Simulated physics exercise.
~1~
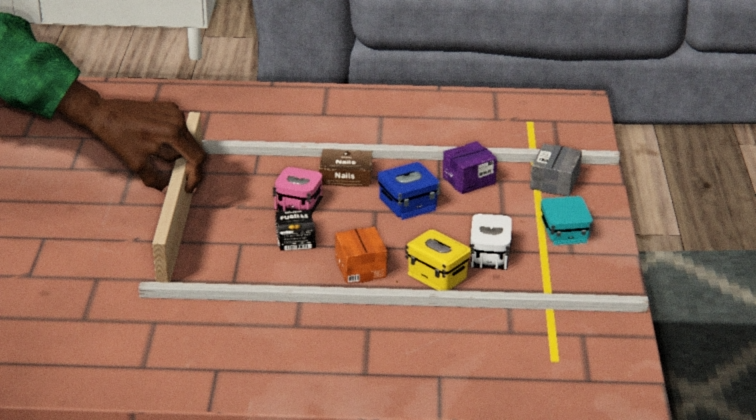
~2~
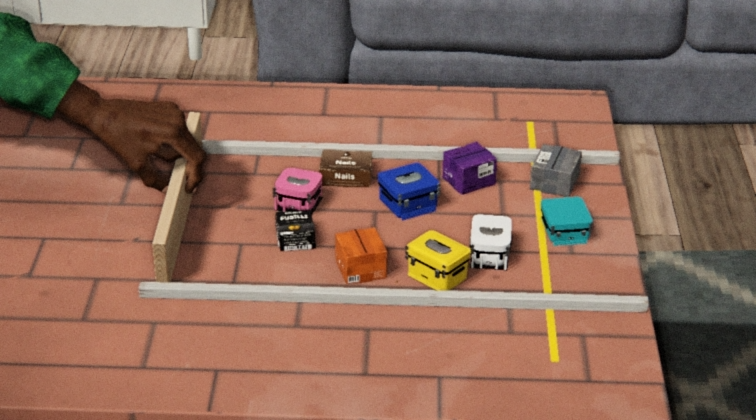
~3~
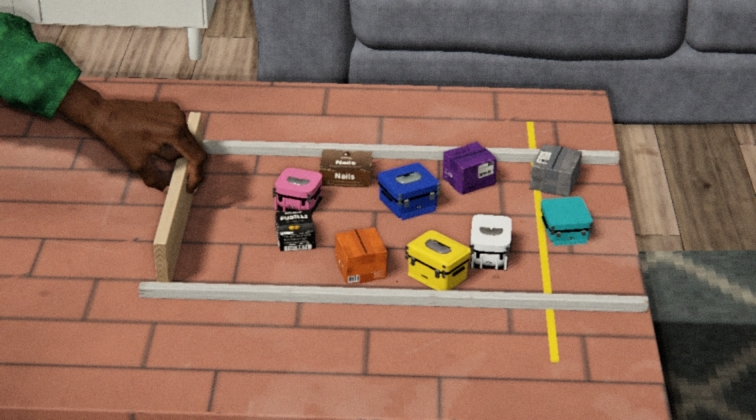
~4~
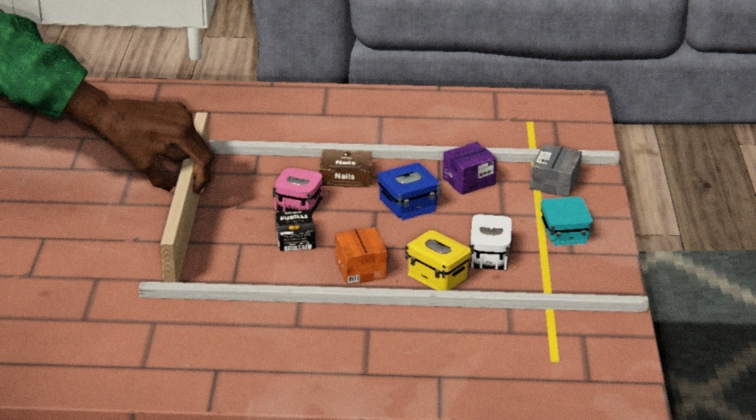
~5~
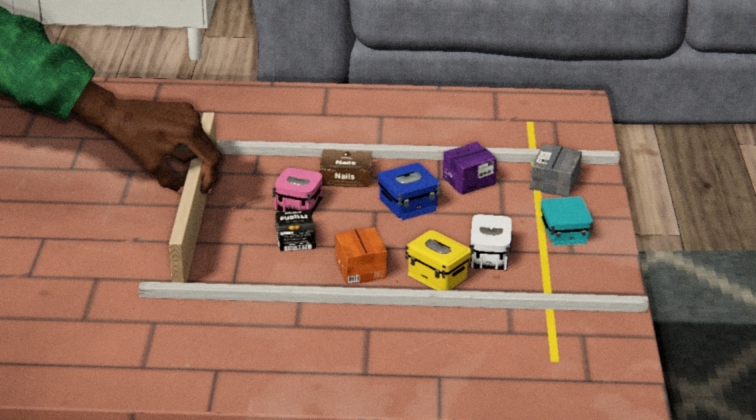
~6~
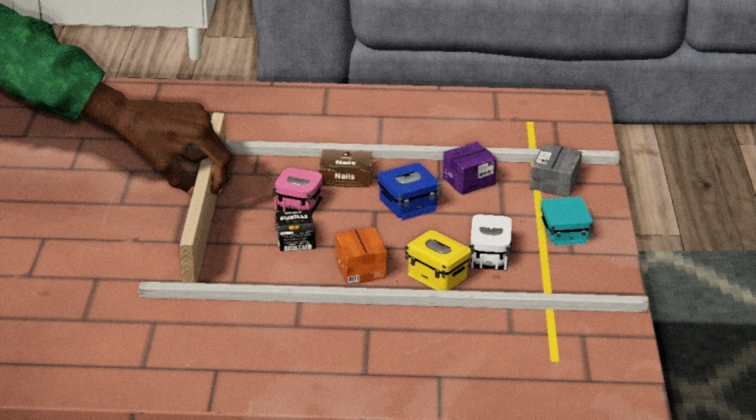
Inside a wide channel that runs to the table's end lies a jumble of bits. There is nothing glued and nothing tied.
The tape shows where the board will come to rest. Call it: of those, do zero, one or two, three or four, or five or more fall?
One or two fall.
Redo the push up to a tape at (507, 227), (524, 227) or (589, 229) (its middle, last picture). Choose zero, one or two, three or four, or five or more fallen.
First zero, then either one or two, then five or more.
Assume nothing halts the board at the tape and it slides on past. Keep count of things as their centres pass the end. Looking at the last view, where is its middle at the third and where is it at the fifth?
The middle is at about (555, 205), later at about (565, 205).
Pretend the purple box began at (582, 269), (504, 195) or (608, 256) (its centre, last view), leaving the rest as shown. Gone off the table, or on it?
In turn it falls; is lost; drops off.
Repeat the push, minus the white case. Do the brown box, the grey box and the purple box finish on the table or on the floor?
In that case the brown box stays where it is, the grey box goes off the edge, the purple box stays where it is.
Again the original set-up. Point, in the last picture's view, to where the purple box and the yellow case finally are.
The purple box at (610, 172), the yellow case at (624, 271).
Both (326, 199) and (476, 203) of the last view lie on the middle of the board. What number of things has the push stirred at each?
Moved so far: 3, then 10.
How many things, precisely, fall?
The total is 2.
Soon after, none off yet; turquoise case at rest near (565, 222); grey box at rest near (556, 170); white case at rest near (490, 243).
In the end, the number that fall off is one or two; gone, grey box and turquoise case.
